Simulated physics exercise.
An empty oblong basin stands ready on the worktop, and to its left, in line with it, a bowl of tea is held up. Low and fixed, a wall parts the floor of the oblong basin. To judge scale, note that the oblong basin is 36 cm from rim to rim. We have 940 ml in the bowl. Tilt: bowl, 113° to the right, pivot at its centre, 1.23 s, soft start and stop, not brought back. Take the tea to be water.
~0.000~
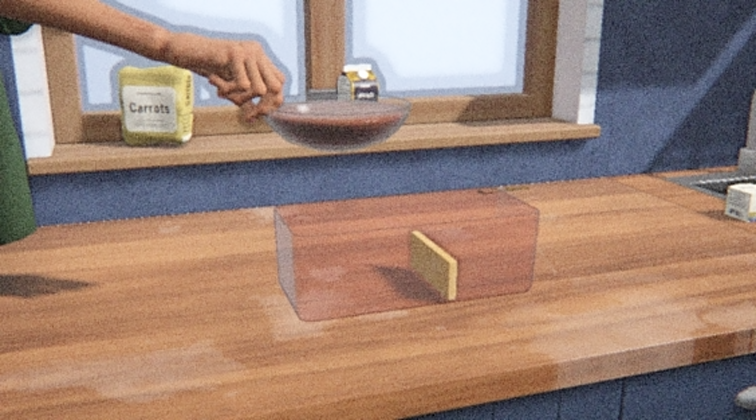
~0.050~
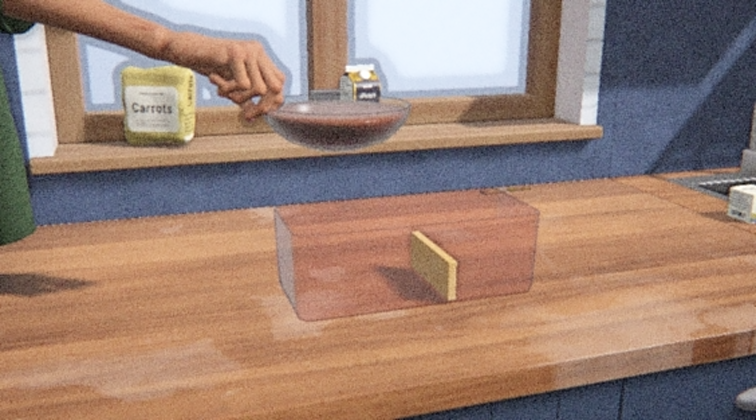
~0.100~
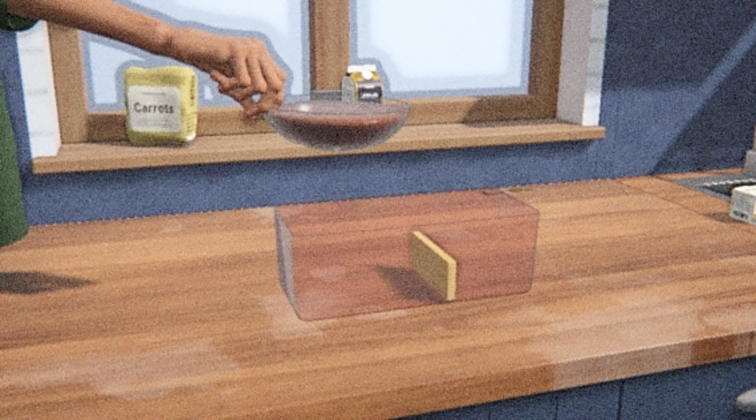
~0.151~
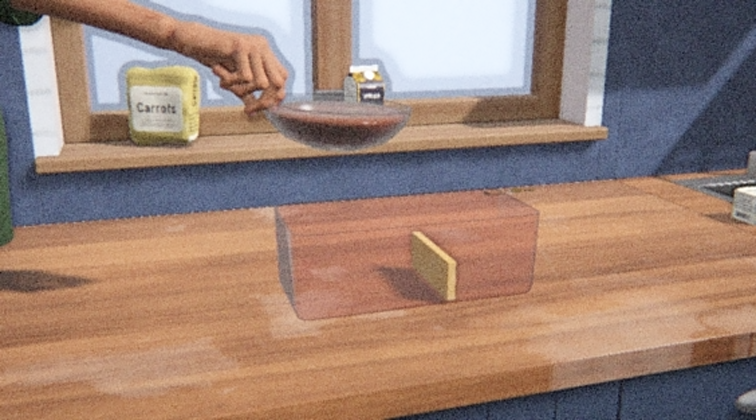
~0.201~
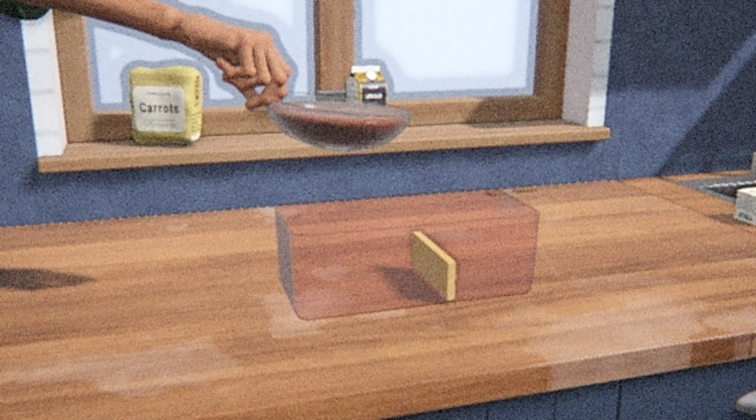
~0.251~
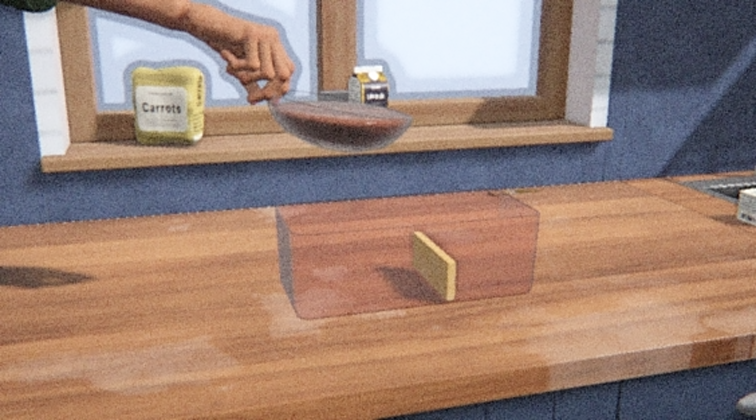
A hand held a glass bowl of dark reddish liquid above a wooden worktop and slowly tilted it slightly to the right, over a clear, empty oblong basin with a small yellowish wall inside.
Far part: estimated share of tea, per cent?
60 per cent.
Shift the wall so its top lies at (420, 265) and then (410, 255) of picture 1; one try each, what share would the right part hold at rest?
60 in a hundred, followed by 80 in a hundred.
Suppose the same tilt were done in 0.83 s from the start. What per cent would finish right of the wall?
In that case, some 45 percent.
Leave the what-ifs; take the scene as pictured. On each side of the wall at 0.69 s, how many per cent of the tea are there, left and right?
Left: Around 7. Right: Around 44.
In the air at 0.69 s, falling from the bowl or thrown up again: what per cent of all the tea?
It comes to about 34 percent.
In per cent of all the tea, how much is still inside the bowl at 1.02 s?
About 0 per cent.
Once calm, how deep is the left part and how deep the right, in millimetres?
Some 10 mm on the left and some 30 mm on the right.
After 0.69 s the tilt is 68° and 13 per cent is still to pour, 7 is left of the wall and 45 right of it.
After 1.02 s the tilt is 105° and 0 per cent is still to pour, 35 is left of the wall and 60 right of it.
After 1.36 s the tilt is 113° and 0 per cent is still to pour, 35 is left of the wall and 60 right of it.
After 1.73 s the tilt is 113° and 0 per cent is still to pour, 35 is left of the wall and 60 right of it.
In the end 35 per cent lies left of the wall, 60 right of it and 4 outside.
